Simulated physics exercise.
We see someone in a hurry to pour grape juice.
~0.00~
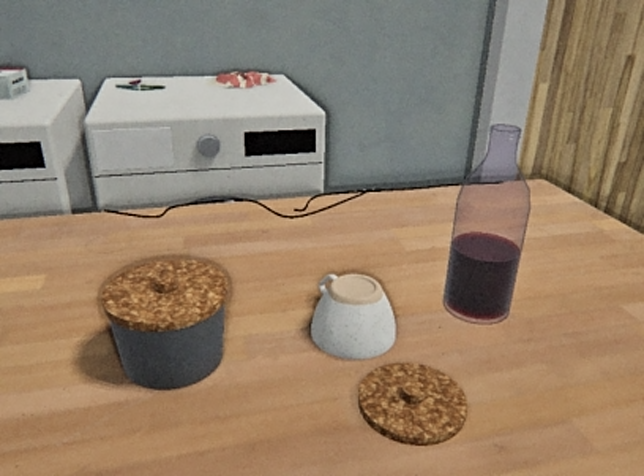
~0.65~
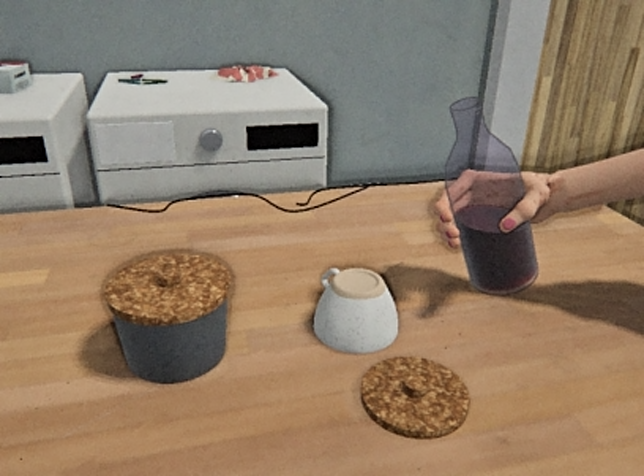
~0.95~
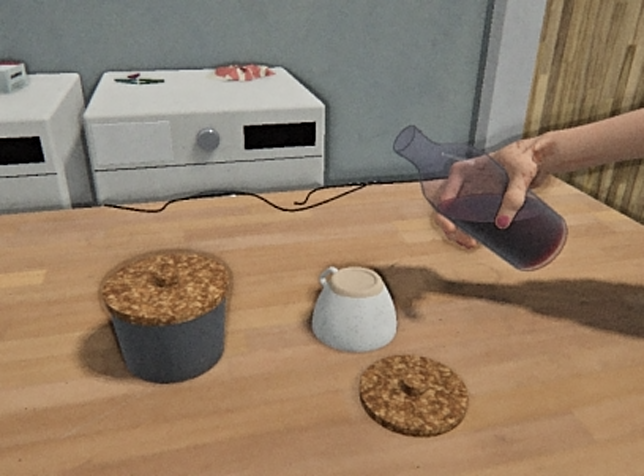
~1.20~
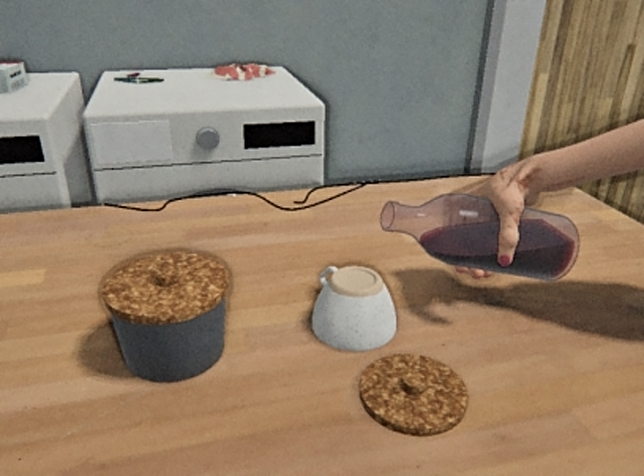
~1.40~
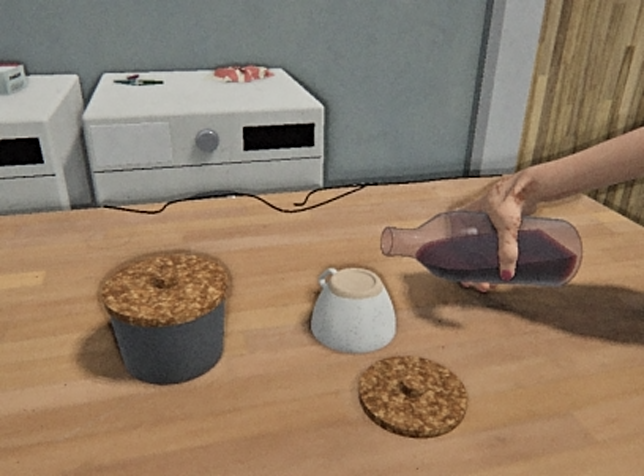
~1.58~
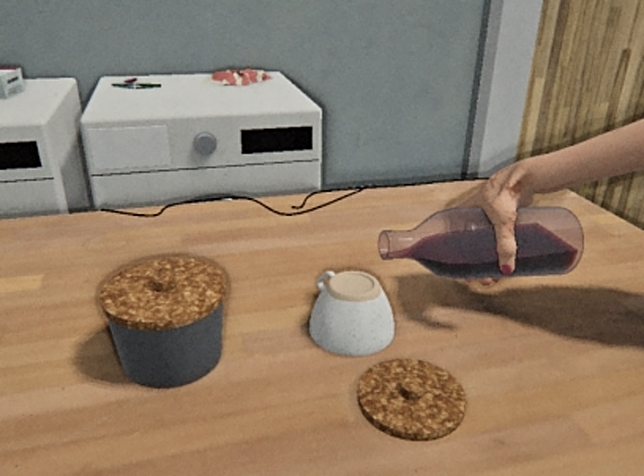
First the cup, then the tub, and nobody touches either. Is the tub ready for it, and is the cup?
The tub lets it run off outside and the cup lets it run off outside.
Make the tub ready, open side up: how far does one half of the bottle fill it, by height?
Roughly 30 per cent.
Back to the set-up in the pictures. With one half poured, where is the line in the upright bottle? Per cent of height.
About 15 per cent.
Around 2.3 s, it runs off the upturned base of the cup.
Around 3.2 s, it hits the lid of the tub and runs off.
Around 4.6 s, the cup is empty, in a puddle; the tub is empty, in a puddle.
